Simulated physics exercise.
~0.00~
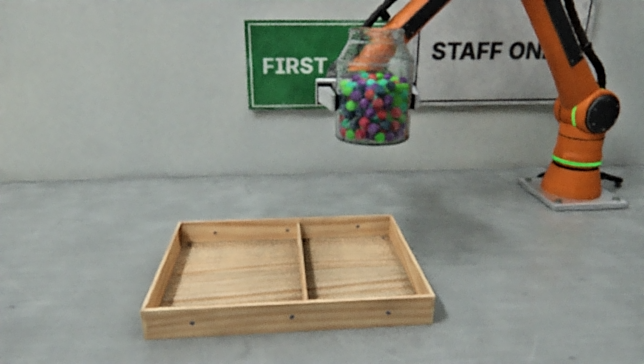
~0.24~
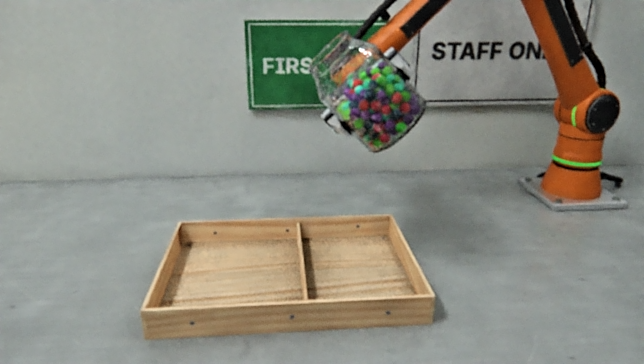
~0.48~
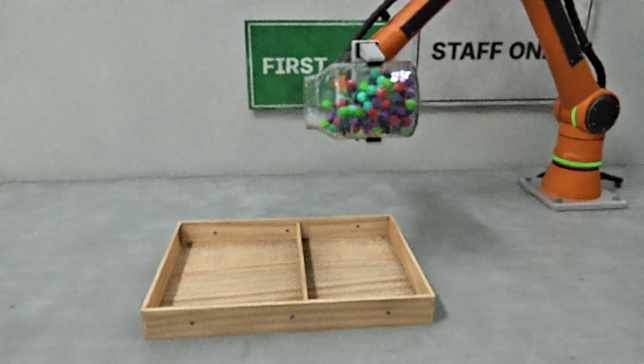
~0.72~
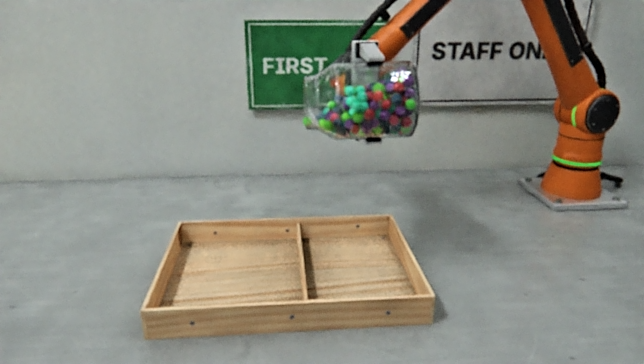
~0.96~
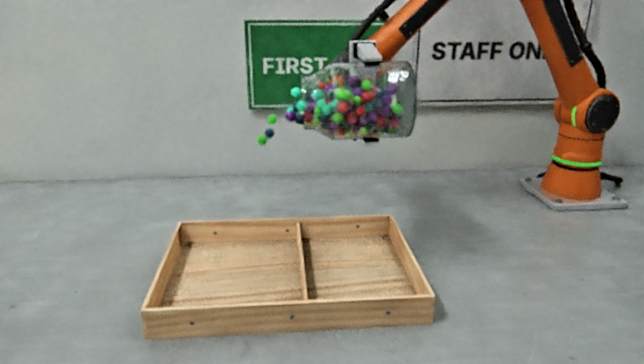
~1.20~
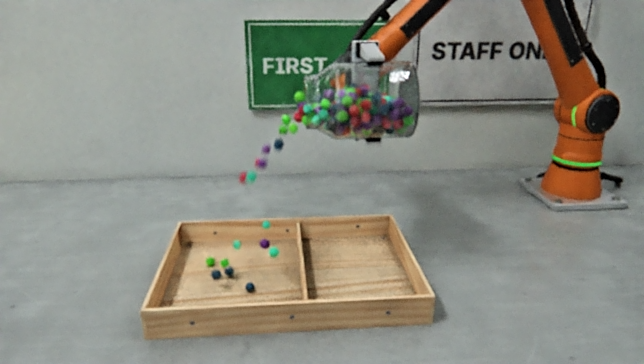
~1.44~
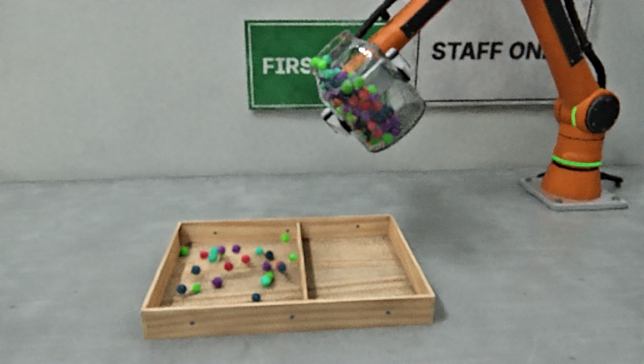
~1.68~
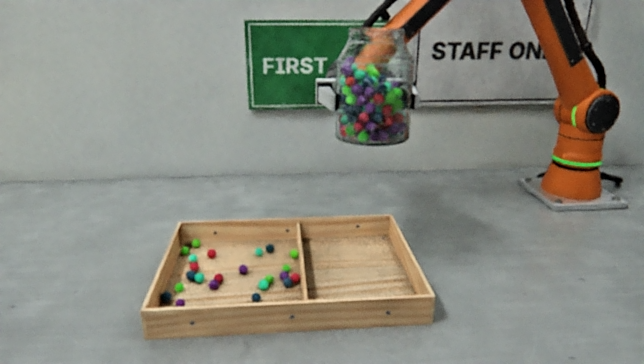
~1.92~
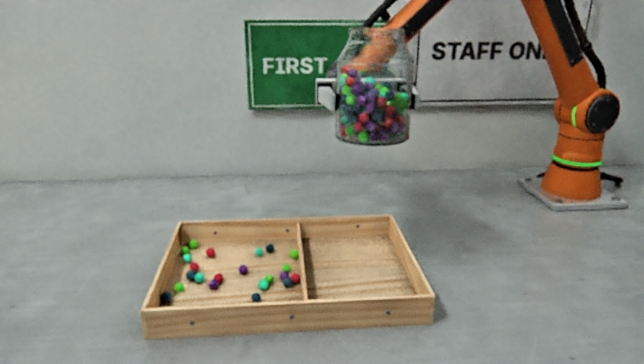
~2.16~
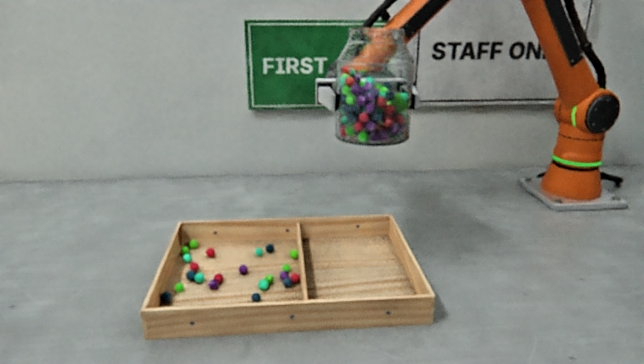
A robot arm tipped a clear jar of colourful balls onto its side above a divided wooden tray, spilling some into the left section, then turned it upright again with most still inside and the right section empty.
